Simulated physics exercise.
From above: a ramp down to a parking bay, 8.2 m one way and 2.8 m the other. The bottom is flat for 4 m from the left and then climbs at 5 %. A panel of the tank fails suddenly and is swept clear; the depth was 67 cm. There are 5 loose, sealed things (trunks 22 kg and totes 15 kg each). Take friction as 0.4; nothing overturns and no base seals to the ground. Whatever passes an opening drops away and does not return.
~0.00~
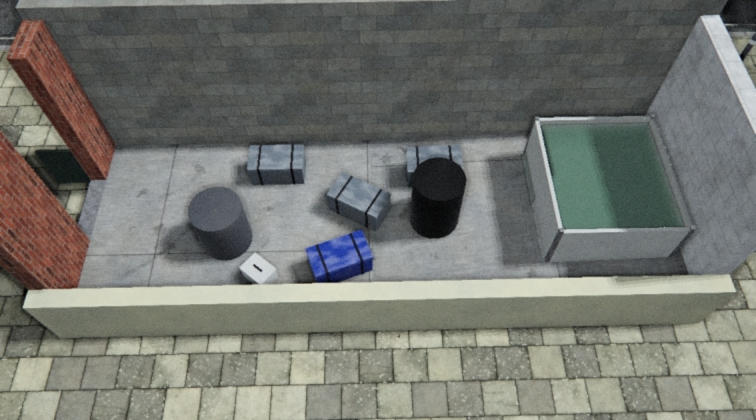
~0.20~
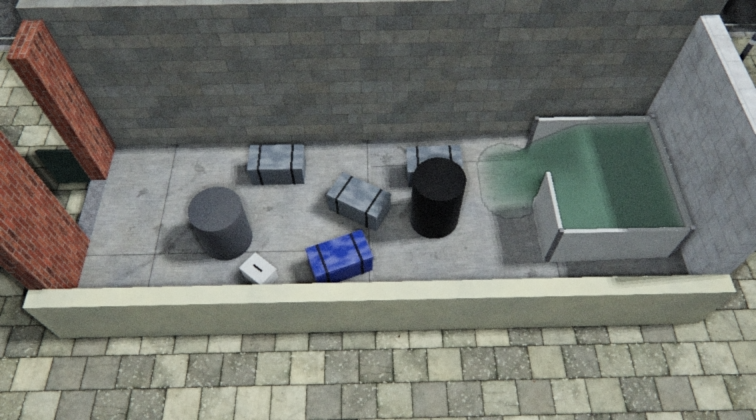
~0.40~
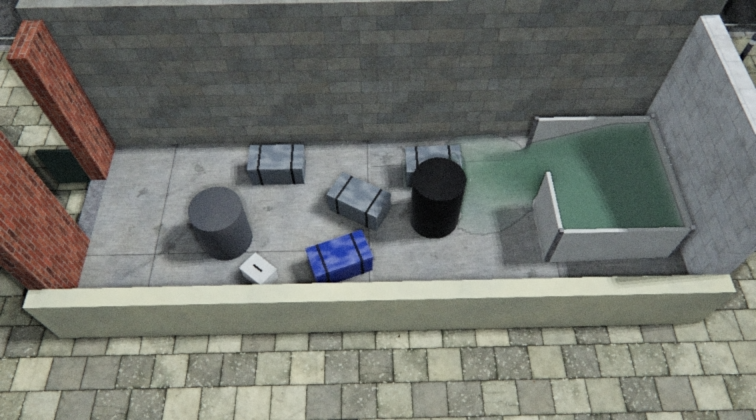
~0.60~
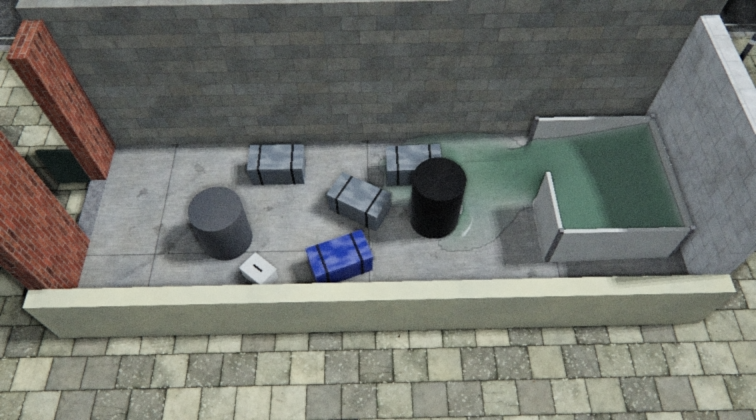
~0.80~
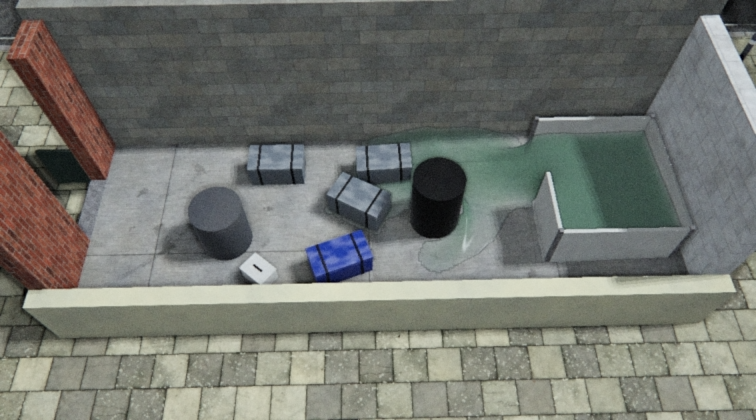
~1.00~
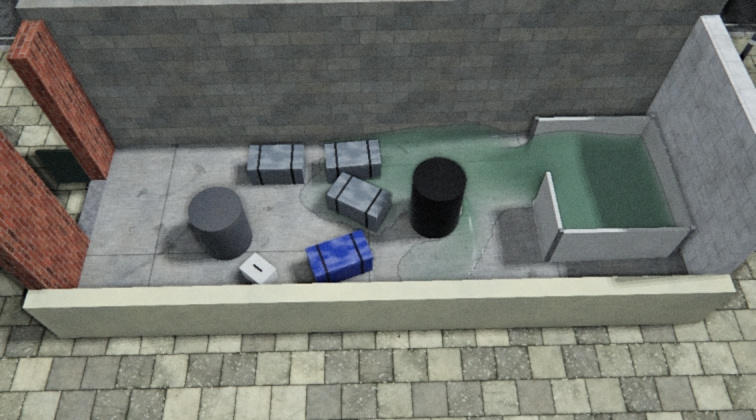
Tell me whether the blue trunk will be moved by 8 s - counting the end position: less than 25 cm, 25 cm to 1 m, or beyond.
The blue trunk moves a short way.
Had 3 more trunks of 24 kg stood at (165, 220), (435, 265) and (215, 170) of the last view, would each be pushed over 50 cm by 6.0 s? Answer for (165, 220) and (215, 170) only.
In that order: Over, over.
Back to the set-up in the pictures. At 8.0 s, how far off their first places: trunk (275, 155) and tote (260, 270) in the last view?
In turn: Washed out, 140 cm.
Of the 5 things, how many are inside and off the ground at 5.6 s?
At that moment 0.
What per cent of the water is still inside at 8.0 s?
About 66 per cent.
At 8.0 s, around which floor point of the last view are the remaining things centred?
Around (367, 224).
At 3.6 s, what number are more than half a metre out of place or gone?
2 of them.
After 1.6 s the blue trunk is near (339, 253), 0.0 m from its start, aground; 0 of 5 are out; 1 afloat.
After 3.6 s the blue trunk is near (338, 253), 0.0 m from its start, aground; 1 of 5 are out; 1 afloat.
After 5.6 s the blue trunk is near (338, 250), 0.0 m from its start, aground; 2 of 5 are out; 0 afloat.
After 8.0 s the blue trunk is near (384, 225), 0.7 m from its start, afloat; 2 of 5 are out; 2 afloat.
